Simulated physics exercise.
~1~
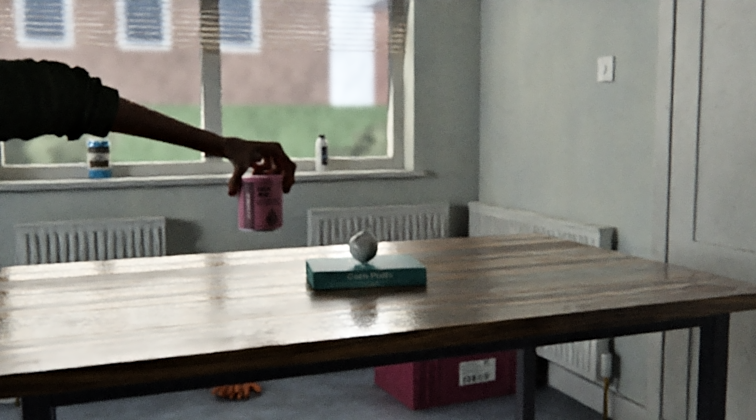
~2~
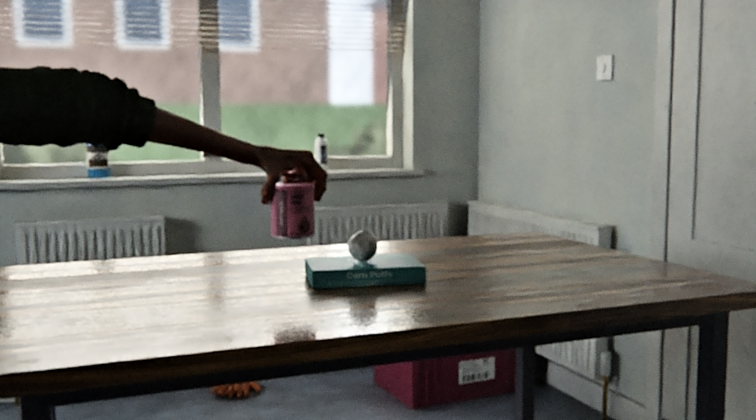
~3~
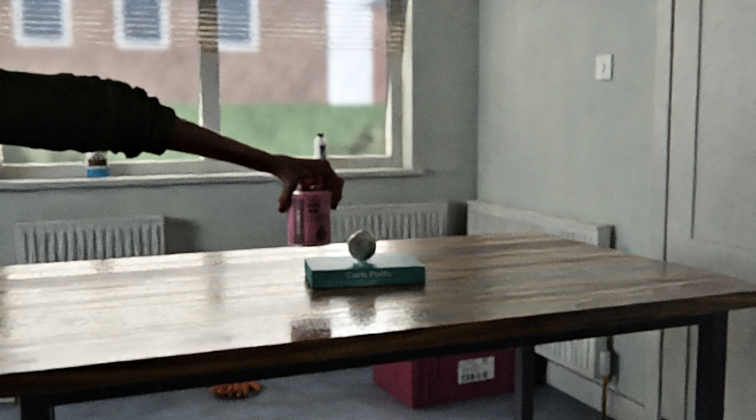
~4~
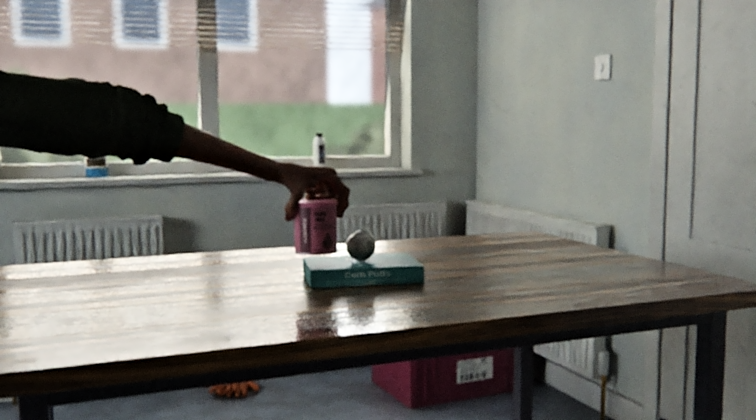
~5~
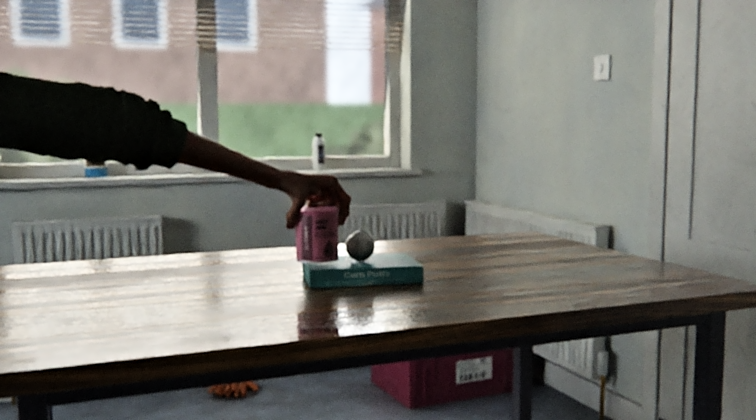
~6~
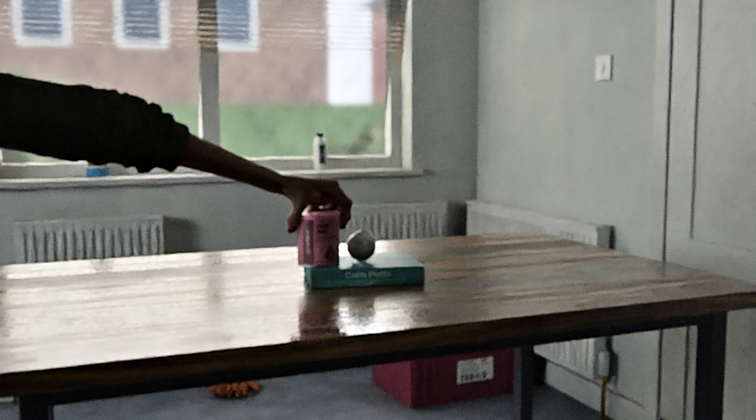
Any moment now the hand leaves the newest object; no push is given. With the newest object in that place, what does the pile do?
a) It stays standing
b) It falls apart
(a) It stays standing.
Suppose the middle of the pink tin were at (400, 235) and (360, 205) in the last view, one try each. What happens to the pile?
Well, on the first go it stays steady, and on the second it tumbles down.
Then, 0.60 s later than the last frame, all is still.
Then, 1.60 s later than the last frame, pink tin resting near (318, 238).
When it is over, all 3 as before. End places, in pixels of the last picture, pink tin near (318, 238). The pile keeps its balance.
